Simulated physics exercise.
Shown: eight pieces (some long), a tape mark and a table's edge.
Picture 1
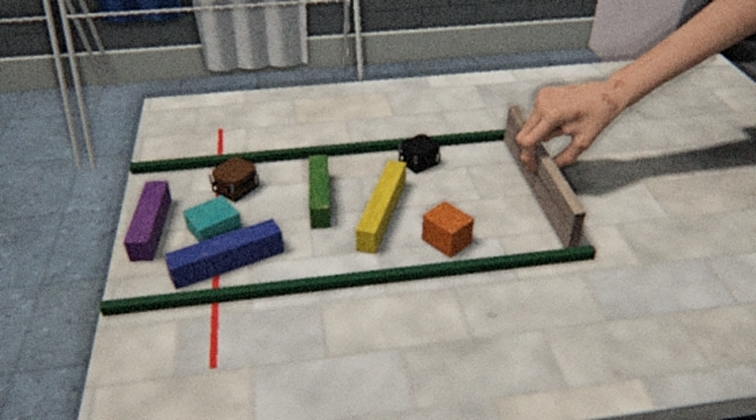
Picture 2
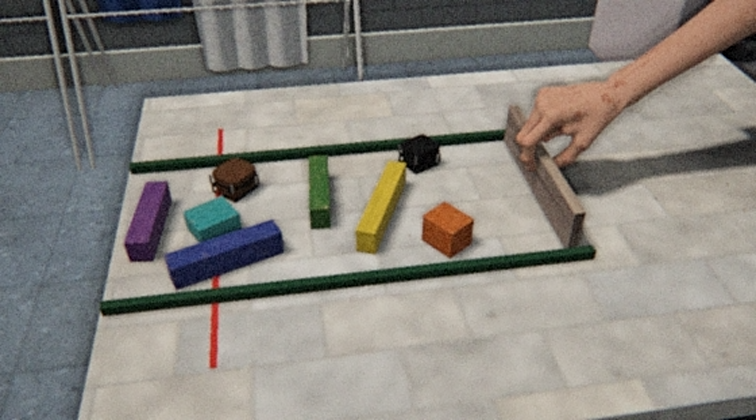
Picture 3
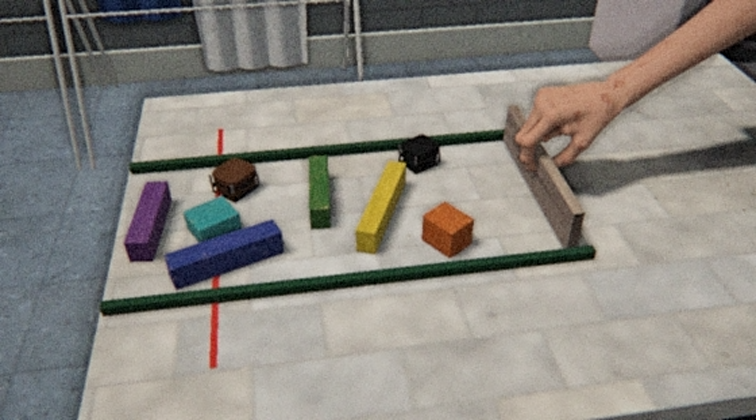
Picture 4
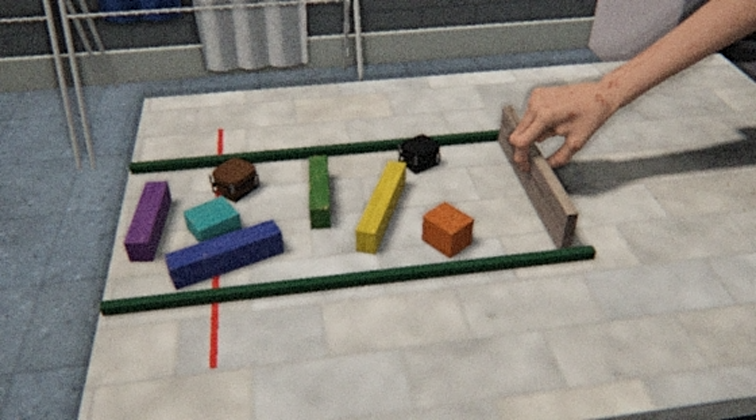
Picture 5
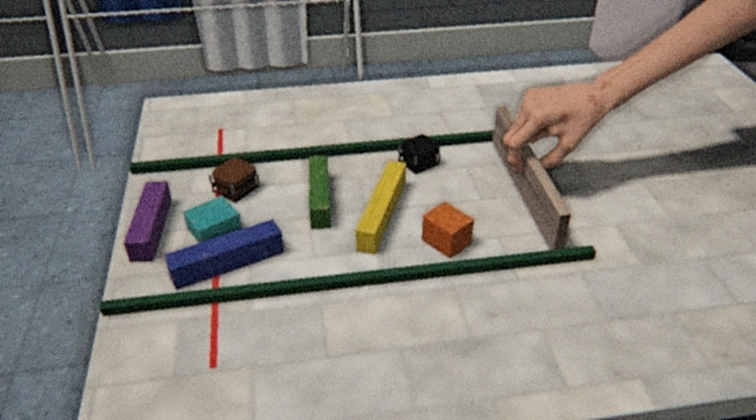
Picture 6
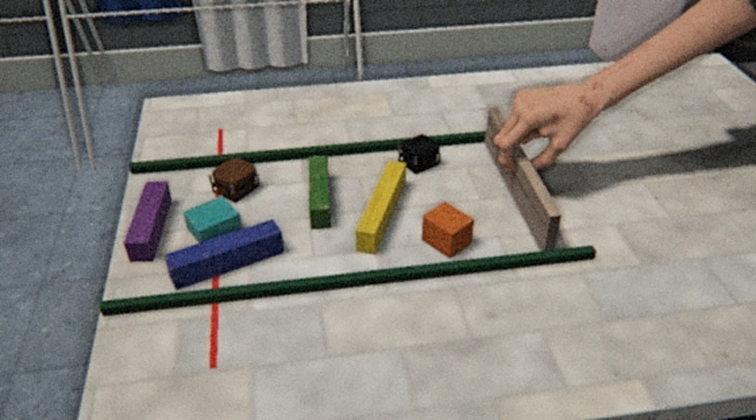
A hand held a wooden board upright at the right end of two green rails, then slid it slightly left toward the colored blocks, which all stayed still around the red line and beyond.
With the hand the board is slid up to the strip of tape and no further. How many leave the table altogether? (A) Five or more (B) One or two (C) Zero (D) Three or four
Option B: One or two.
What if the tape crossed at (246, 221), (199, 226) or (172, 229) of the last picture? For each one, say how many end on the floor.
You'd get 0, then 2, then 4.
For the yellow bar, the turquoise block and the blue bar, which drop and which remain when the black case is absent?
Taking them one by one, the yellow bar holds its spot, the turquoise block holds its spot and the blue bar holds its spot.
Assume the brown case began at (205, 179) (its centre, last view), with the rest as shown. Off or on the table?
In the end the brown case hangs on.
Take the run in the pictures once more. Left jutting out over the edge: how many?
It would come to 2.
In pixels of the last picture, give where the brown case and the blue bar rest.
The first sits around (143, 192), while the other sits around (114, 270).
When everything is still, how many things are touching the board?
At rest, 3 are in contact.
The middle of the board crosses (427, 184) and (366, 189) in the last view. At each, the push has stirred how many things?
Counts: 2 / 4.
Soon after, none off yet; purple bar at rest near (149, 220); turquoise block at rest near (213, 221); blue bar at rest near (226, 254).
At rest, the number that fall off is one or two; fallen, purple bar.
